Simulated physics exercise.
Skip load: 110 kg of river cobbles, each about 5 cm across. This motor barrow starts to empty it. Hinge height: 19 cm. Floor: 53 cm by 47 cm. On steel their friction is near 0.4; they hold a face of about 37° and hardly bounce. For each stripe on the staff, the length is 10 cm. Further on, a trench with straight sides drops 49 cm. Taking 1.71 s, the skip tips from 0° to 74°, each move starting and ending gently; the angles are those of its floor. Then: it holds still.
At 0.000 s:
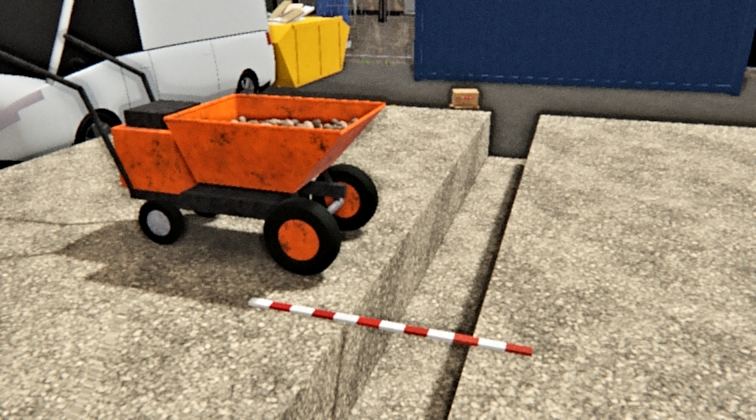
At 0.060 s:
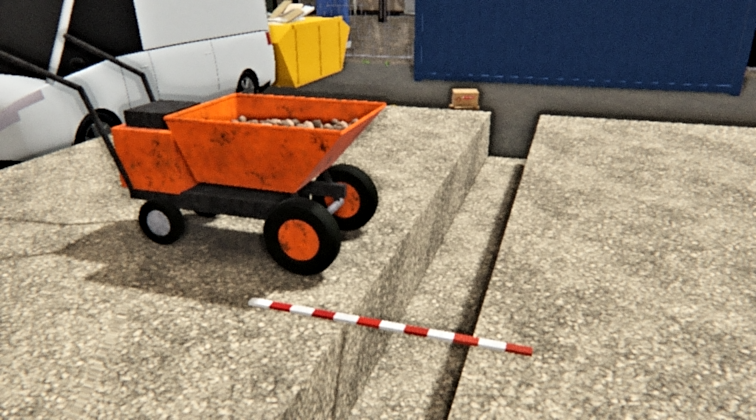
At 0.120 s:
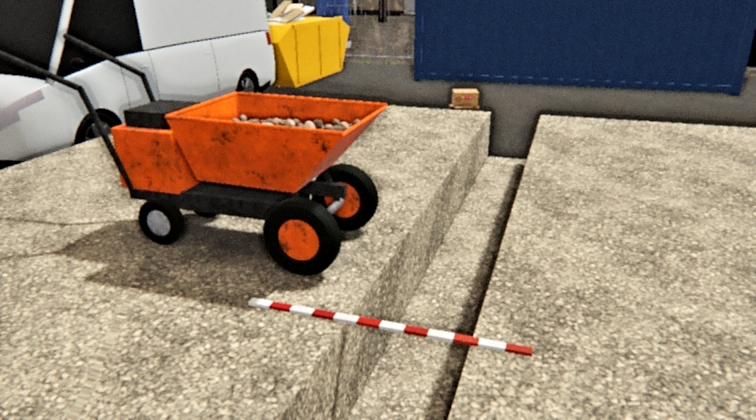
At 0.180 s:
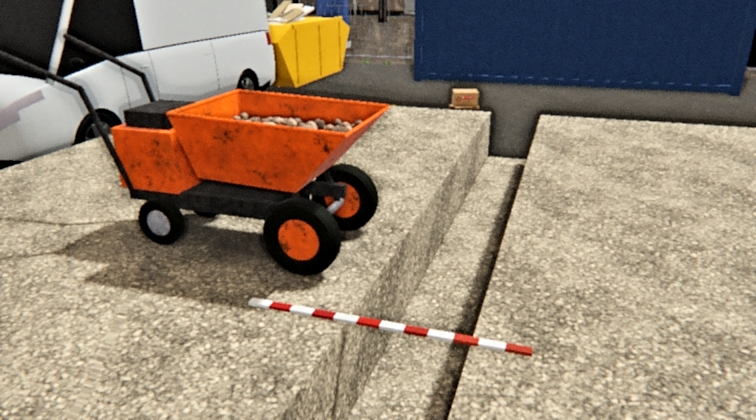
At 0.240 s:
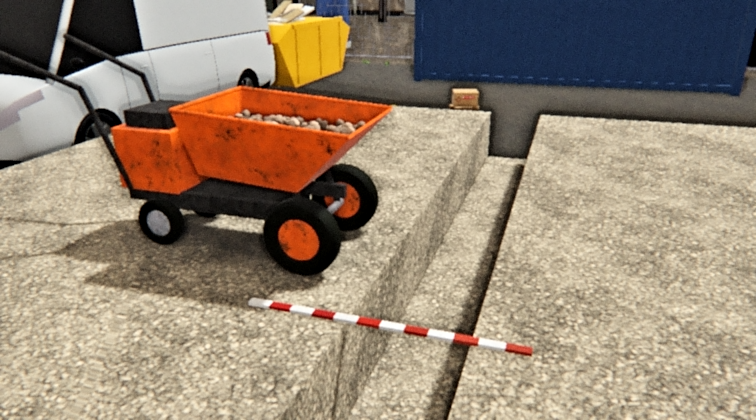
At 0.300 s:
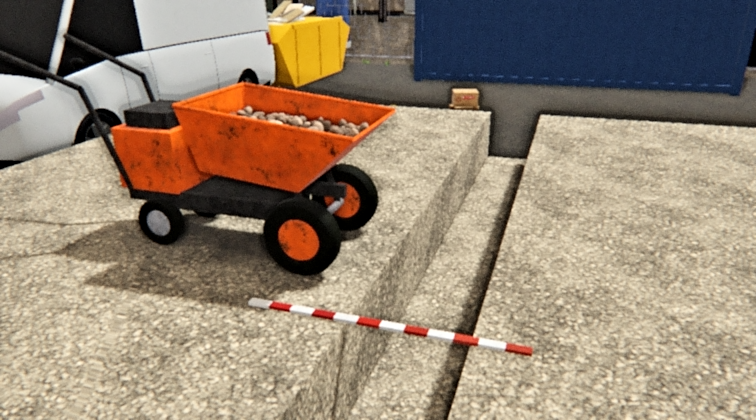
Orange skip of a parked motor barrow tilting slightly forward with its load of stones, beside a straight-sided trench.
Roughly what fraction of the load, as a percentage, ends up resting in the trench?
Roughly 96 per cent of the load.
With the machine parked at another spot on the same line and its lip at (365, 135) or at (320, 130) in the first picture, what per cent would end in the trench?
It comes to about 70 and 100 in a hundred.
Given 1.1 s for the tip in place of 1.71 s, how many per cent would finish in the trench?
I'd put it at roughly 90 per cent.
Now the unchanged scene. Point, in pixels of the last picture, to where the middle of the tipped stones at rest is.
Around (455, 341).
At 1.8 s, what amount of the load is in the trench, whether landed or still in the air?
Roughly 55 percent of the load.
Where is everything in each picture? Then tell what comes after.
The first picture shows lip at (341, 133), floor tilted 0°, highest stones at (297, 126).
In the second picture, the skip is at 0°, its lip at (341, 133); the top of the load is at (297, 126); the stones move at 0.1 m/s on average.
The third picture shows lip at (343, 134), floor tilted 1°, highest stones at (298, 126); the stones move at 0.1 m/s on average.
In the fourth picture, the skip is at 2°, its lip at (345, 136); the top of the load is at (292, 125); the stones move at 0.2 m/s on average.
The fifth picture shows lip at (349, 138), floor tilted 4°, highest stones at (272, 123); the stones move at 0.3 m/s on average.
The sixth picture shows lip at (353, 140), floor tilted 6°, highest stones at (265, 120); the stones move at 0.3 m/s on average.
After 1.3 s the floor is at 62°; 100 % in the skip; the foremost stones are at (436, 216).
After 1.8 s the floor is at 74°; 40 % in the skip, 57 % in the trench, 3 % past the trench; the foremost stones are at (524, 278).
After 2.2 s the floor is at 74°; 11 % in the skip, 85 % in the trench, 4 % past the trench; the foremost stones are at (573, 283).
After 4.1 s the floor is at 74°; 0 % in the skip, 96 % in the trench, 4 % past the trench; the foremost stones are at (586, 285).
